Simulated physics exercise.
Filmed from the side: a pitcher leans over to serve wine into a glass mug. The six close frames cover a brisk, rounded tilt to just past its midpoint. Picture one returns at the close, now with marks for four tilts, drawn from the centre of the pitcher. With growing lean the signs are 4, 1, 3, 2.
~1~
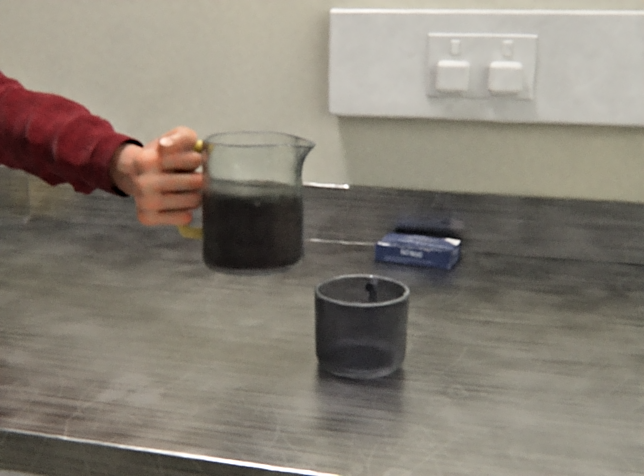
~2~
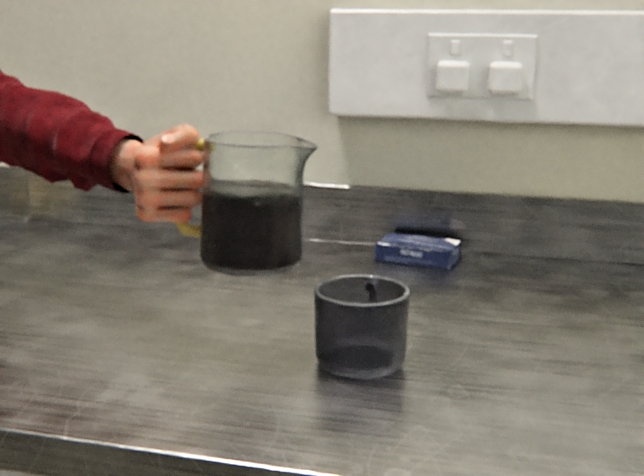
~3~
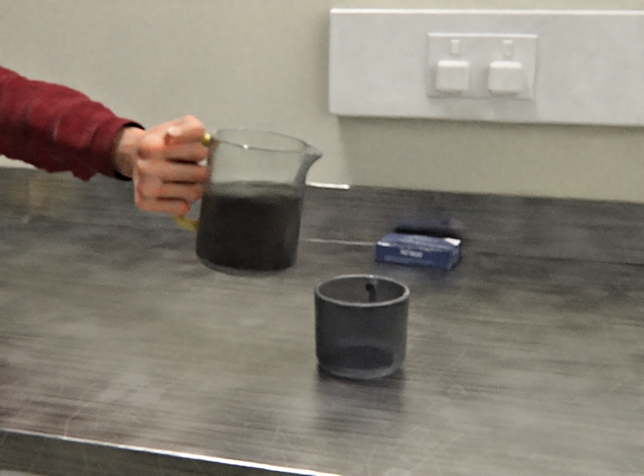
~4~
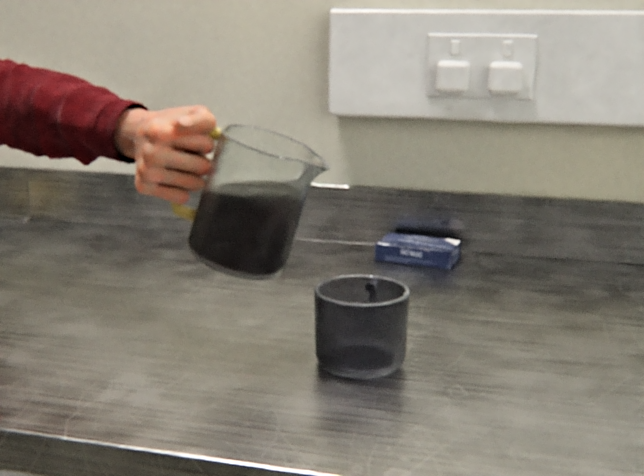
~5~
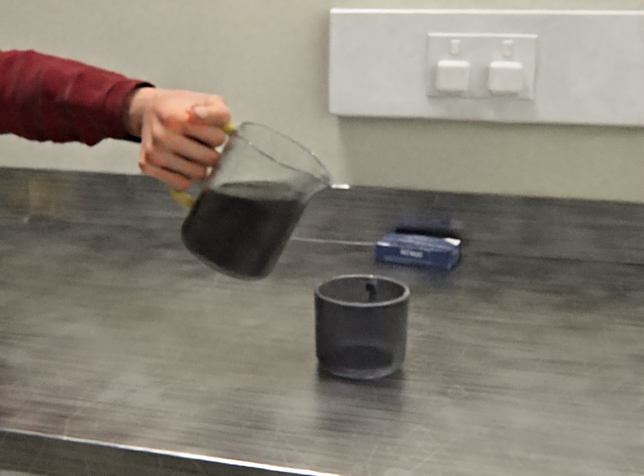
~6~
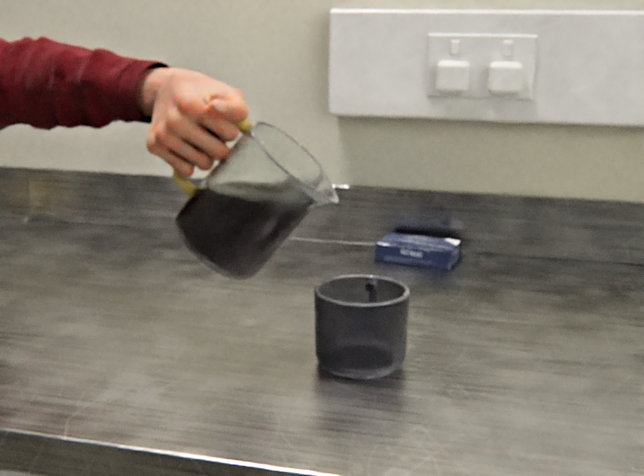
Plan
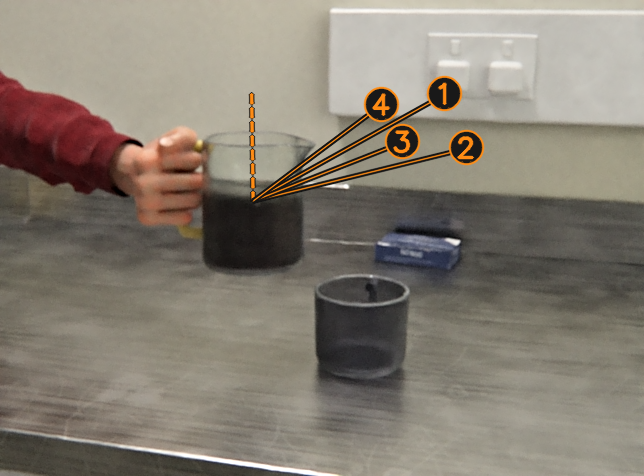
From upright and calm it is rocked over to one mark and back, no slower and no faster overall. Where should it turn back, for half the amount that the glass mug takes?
2.
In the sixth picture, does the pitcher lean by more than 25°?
Yes.
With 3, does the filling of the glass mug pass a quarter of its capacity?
Yes, clearly.
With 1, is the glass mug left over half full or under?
Under half.
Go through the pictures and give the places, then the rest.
Upright, lip at (313, 145); rim of the glass mug round (362, 289); nothing has left yet.
Tipped about 2°, lip at (315, 147); nothing has left yet.
Tipped about 8°, lip at (320, 154); nothing has left yet.
Tipped about 17°, lip at (327, 167); nothing has left yet.
Tipped about 29°, lip at (333, 183); nothing has left yet.
Tipped about 40°, lip at (336, 201); nothing has left yet.
On the marked copy, 1 at (430, 102); 2 at (449, 152); 3 at (386, 148); 4 at (368, 115).
With 1, the glass mug ends with about 18 % of what it can hold.
With 2, the glass mug ends with about 49 % of what it can hold.
With 3, the glass mug ends with about 33 % of what it can hold.
With 4, the glass mug ends with about 8 % of what it can hold.
